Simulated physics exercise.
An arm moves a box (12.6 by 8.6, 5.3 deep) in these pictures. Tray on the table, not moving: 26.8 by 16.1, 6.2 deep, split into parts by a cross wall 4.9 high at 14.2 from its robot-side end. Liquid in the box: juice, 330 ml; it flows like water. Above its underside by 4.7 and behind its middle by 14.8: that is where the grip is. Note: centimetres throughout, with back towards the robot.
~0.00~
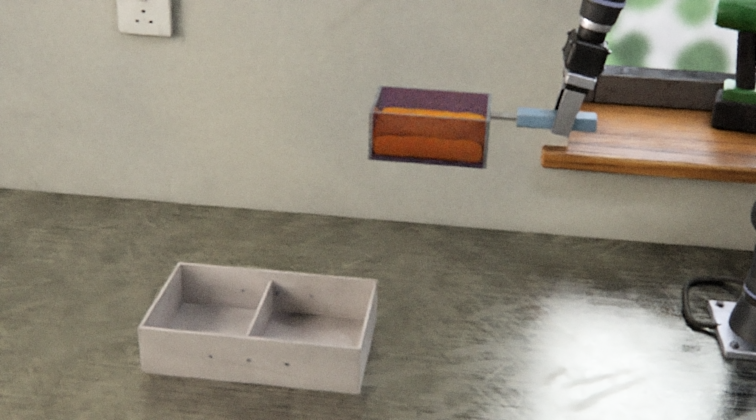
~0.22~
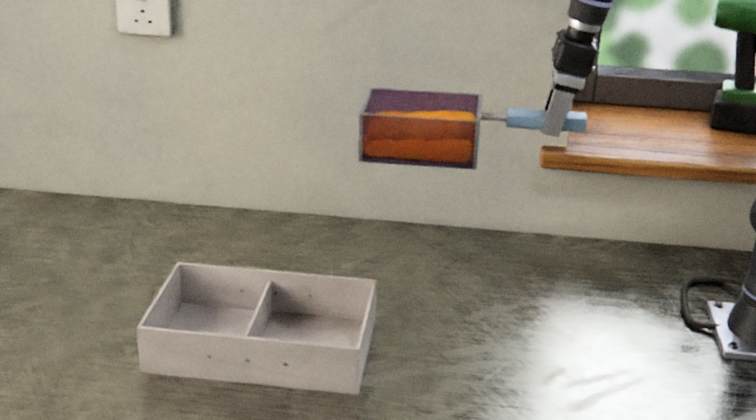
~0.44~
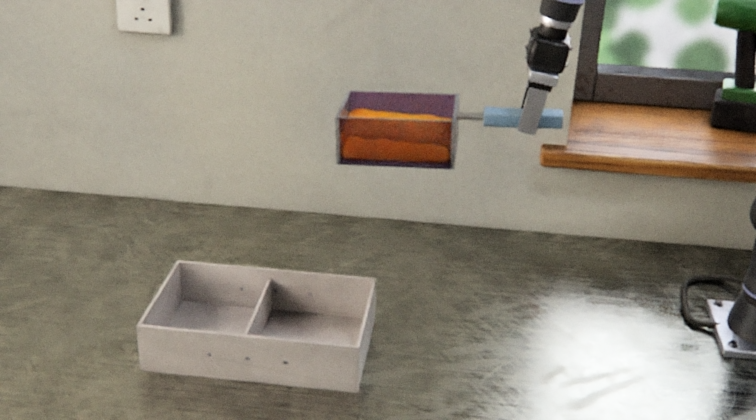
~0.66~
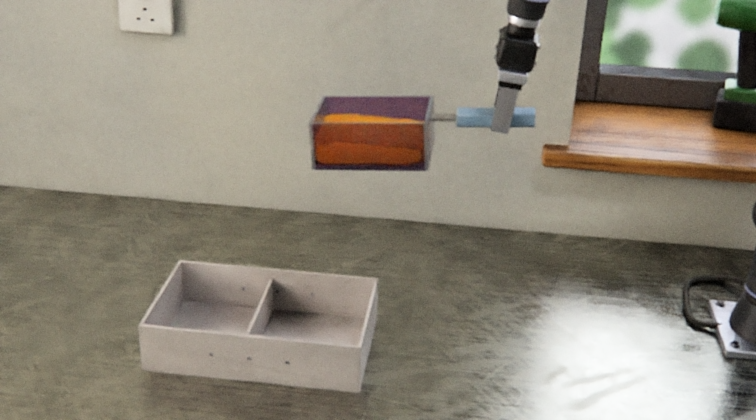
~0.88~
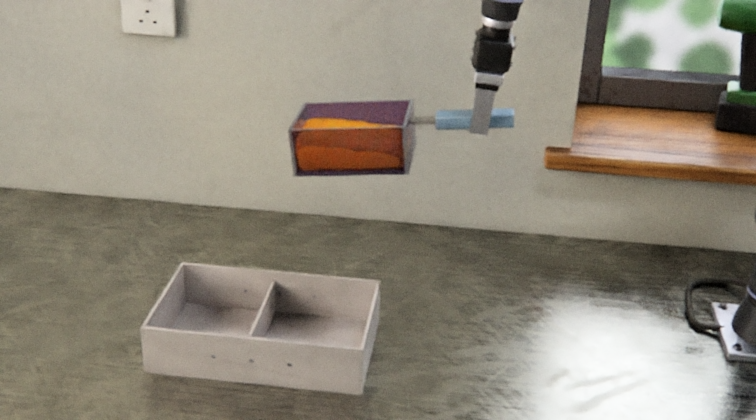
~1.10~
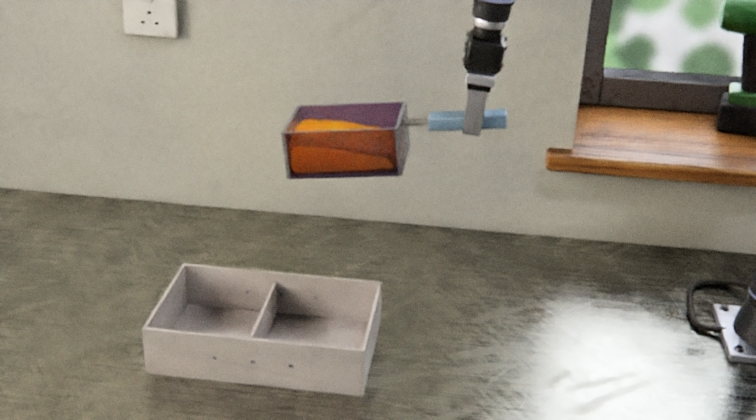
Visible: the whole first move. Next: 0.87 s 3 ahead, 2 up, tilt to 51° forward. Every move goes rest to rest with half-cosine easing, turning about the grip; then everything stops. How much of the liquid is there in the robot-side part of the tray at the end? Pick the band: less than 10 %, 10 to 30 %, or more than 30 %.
More than 30 %.
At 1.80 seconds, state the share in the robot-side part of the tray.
14 %.
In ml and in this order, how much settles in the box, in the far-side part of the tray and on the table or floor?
Roughly 120 ml, 15 ml and 20 ml.
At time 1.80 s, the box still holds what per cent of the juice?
Around 70 percent is still there.
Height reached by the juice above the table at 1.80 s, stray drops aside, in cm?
About 23 cm.
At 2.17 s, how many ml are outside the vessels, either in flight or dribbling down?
35 ml.
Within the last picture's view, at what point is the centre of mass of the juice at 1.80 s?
Centre at roughly (329, 233) px.
After 1.45 s, tilted 22° forward, liquid up to 28 above the table; 335 ml in the box.
After 1.80 s, tilted 47° forward, liquid up to 23 above the table; 230 ml in the box, 45 ml in the robot-side part, 5 ml in the far-side part, 50 ml in the air or running down outside.
After 2.17 s, tilted 51° forward, liquid up to 77 above the table; 145 ml in the robot-side part, 145 ml in the box, 10 ml in the far-side part, 5 ml on the table or floor, 35 ml in the air or running down outside.
After 2.97 s, tilted 51° forward, liquid up to 21 above the table; 180 ml in the robot-side part, 120 ml in the box, 20 ml on the table or floor, 15 ml in the far-side part.
In the end, 180 ml in the robot-side part, 120 ml in the box, 20 ml on the table or floor, 15 ml in the far-side part. That is 54 % in the robot-side part of the tray.
